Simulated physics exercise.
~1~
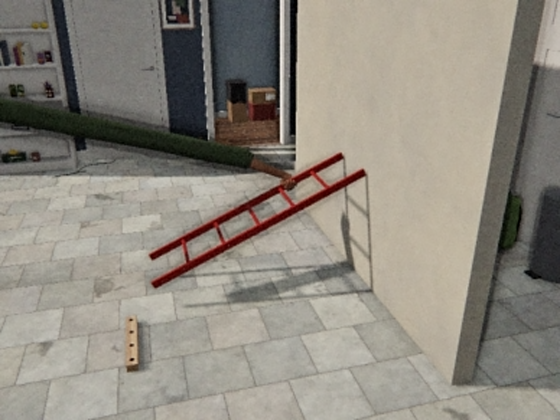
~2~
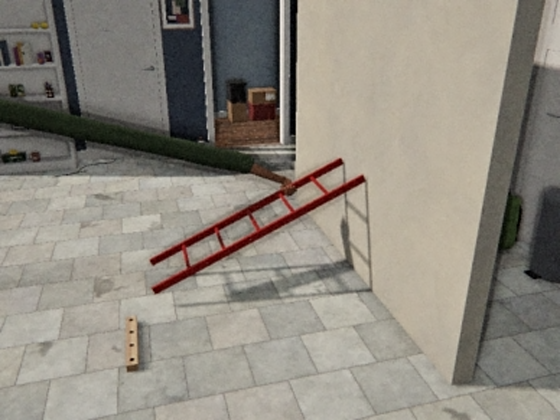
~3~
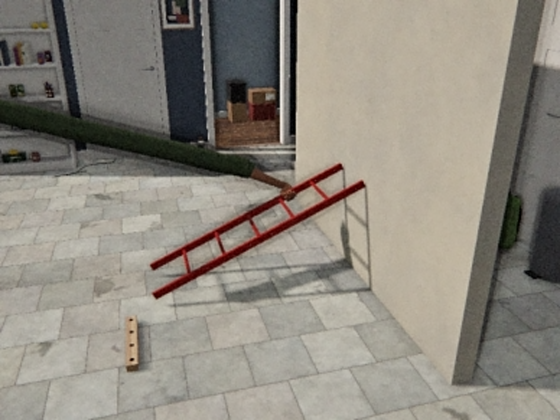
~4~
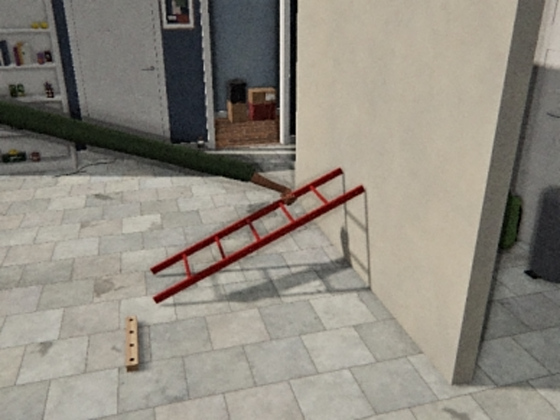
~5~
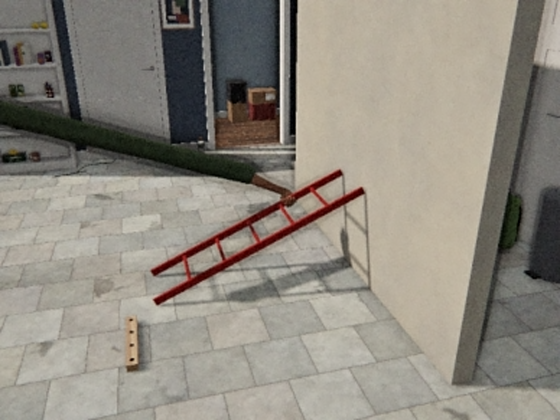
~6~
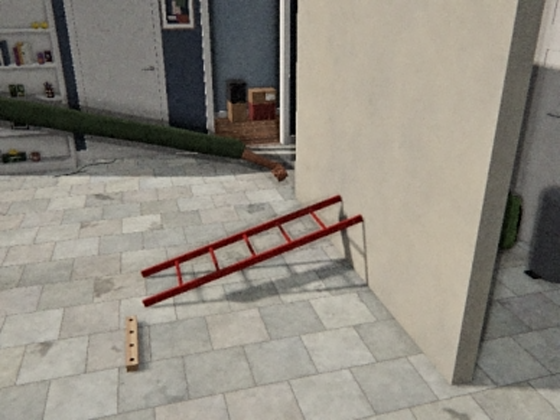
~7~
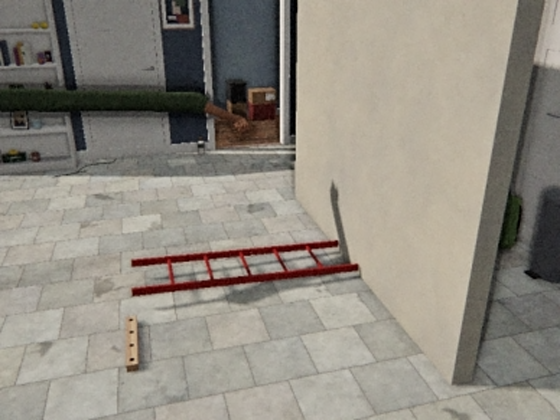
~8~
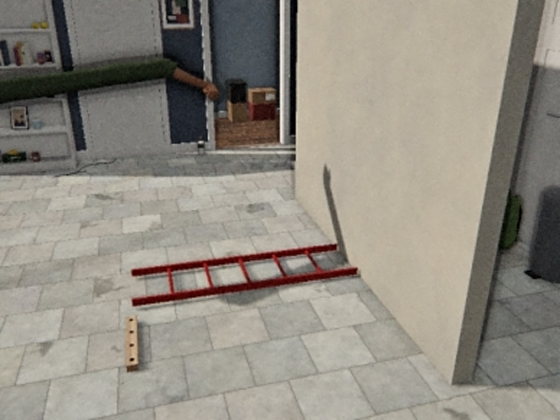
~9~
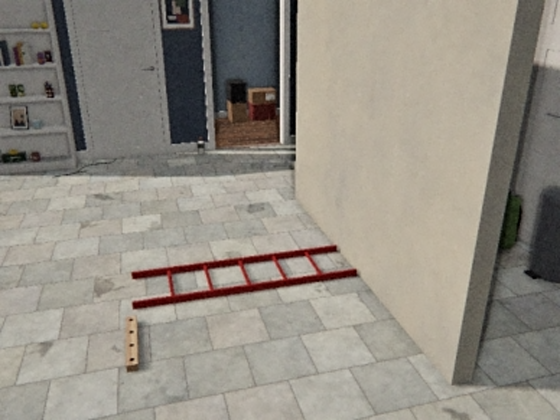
Against a pale wall, a hand releases a leaning red ladder, which slips down flat.
